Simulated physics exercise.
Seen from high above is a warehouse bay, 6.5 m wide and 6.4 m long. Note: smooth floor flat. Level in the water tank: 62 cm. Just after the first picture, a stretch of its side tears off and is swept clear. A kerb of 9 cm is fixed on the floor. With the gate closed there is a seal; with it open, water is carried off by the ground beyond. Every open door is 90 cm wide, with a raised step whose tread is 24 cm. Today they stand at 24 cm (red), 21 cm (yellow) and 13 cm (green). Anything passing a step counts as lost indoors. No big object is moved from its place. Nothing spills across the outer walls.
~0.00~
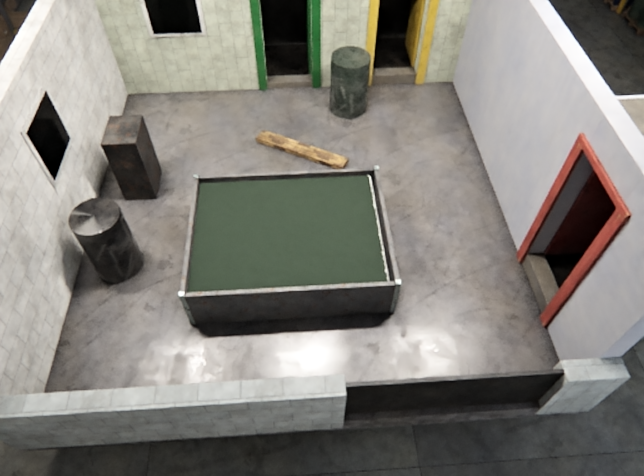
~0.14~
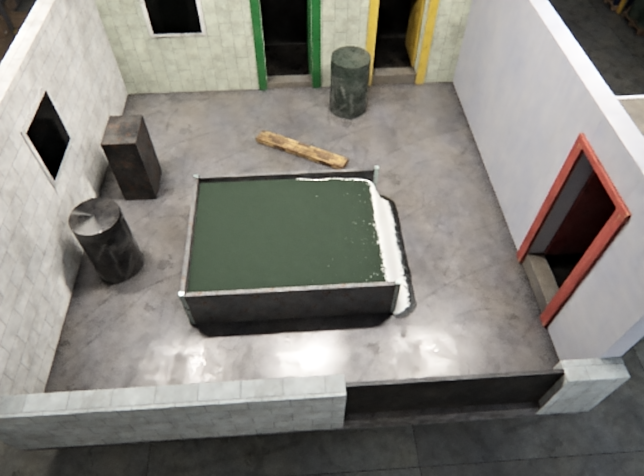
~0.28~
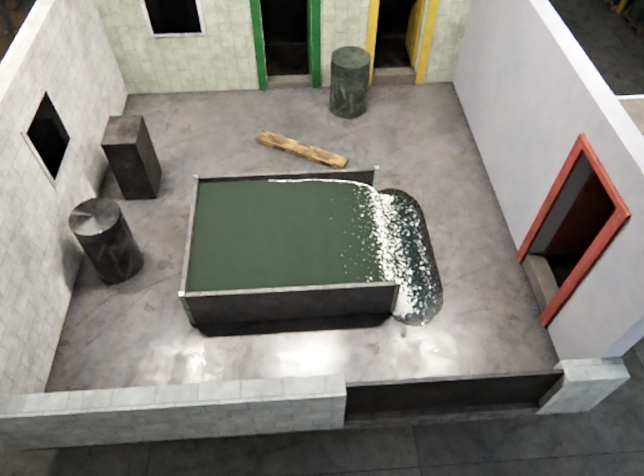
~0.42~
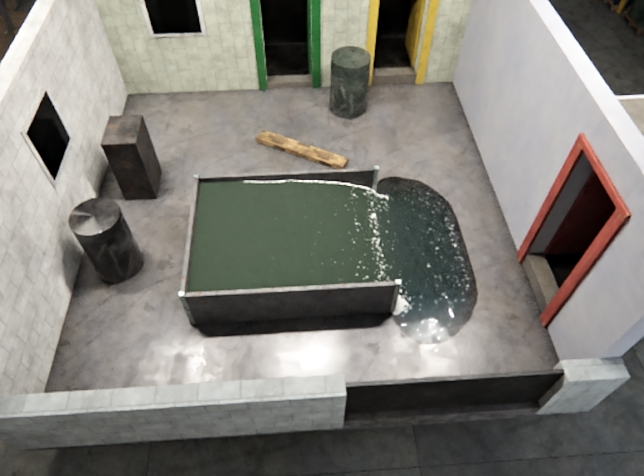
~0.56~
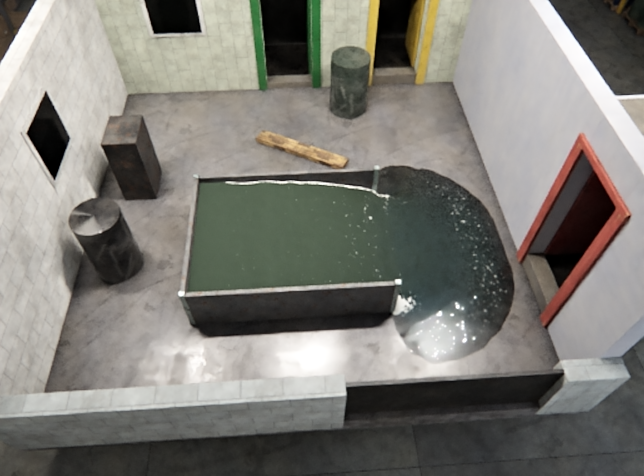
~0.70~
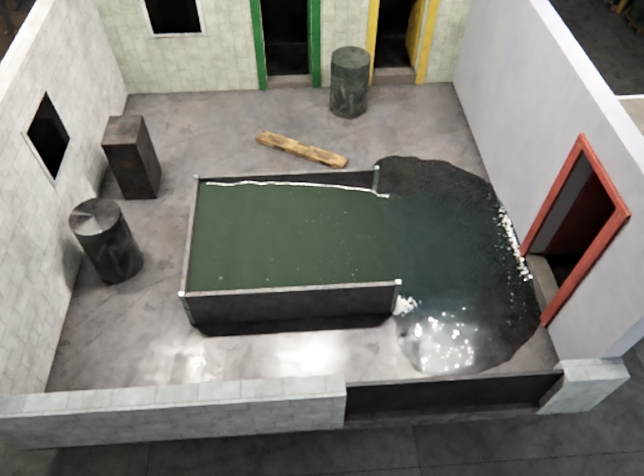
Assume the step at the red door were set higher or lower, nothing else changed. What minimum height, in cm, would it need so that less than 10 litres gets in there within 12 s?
About 34 cm.
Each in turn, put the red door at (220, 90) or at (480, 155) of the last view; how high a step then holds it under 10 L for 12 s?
First place around 7.5 cm, second around 17 cm.
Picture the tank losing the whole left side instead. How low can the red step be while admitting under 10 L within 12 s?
Required height: Approx. 15 cm.
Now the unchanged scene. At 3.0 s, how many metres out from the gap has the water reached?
Near 4.6 m, more or less.
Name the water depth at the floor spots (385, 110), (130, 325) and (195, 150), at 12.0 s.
Ordered as asked: 8, 7, 9 cm.
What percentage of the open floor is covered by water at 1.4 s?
I'd estimate about 25 percent.
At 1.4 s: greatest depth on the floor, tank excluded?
Up to some 41 centimetres, I'd say.
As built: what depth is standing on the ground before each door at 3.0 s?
The red door has 31 cm, the yellow door 24 cm and the green door 0 cm.
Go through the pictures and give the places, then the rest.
In the first picture, the water tank at (289, 229) is whole and still, 62 cm deep; the red door at (559, 246) is dry.
In the second picture, the front is at (409, 306), 0.3 m from the gap at (381, 241); 0.5 m2 of floor is wet, 62 cm left at the back.
In the third picture, the gap is at (381, 243), the front 0.7 m out at (437, 297); the back of the water tank holds 62 cm.
In the fourth picture, the gap is at (380, 244), the front 1.2 m out at (470, 280); the back of the water tank holds 62 cm.
In the fifth picture, the gap is at (380, 245), the front 1.8 m out at (506, 275); the back of the water tank holds 62 cm.
In the sixth picture, the front is at (539, 306), 2.1 m from the gap at (380, 245); 6.2 m2 of floor is wet, 62 cm left at the back; water is at the red door at (559, 246).
After 1.4 s water covers 25 % of the floor, deepest (41 cm) near (501, 239); 34 cm at the red door, 14 litres in over its 24 cm step.
After 3.0 s water covers 40 % of the floor, deepest (40 cm) near (564, 372); 31 cm at the red door, 82 litres in over its 24 cm step.
After 12.0 s water covers 100 % of the floor, deepest (13 cm) near (100, 198); 6 cm at the red door, 96 litres in over its 24 cm step.
At the red door as built, the water arrived by 0.7 s and peaked near 36 cm at 2.0 s.
Run again over the same 12 s with other heights there, 42 litres in over 28.5 cm, 1 litre over 38 cm. The limit of 10 litres is kept from about 34 cm up.
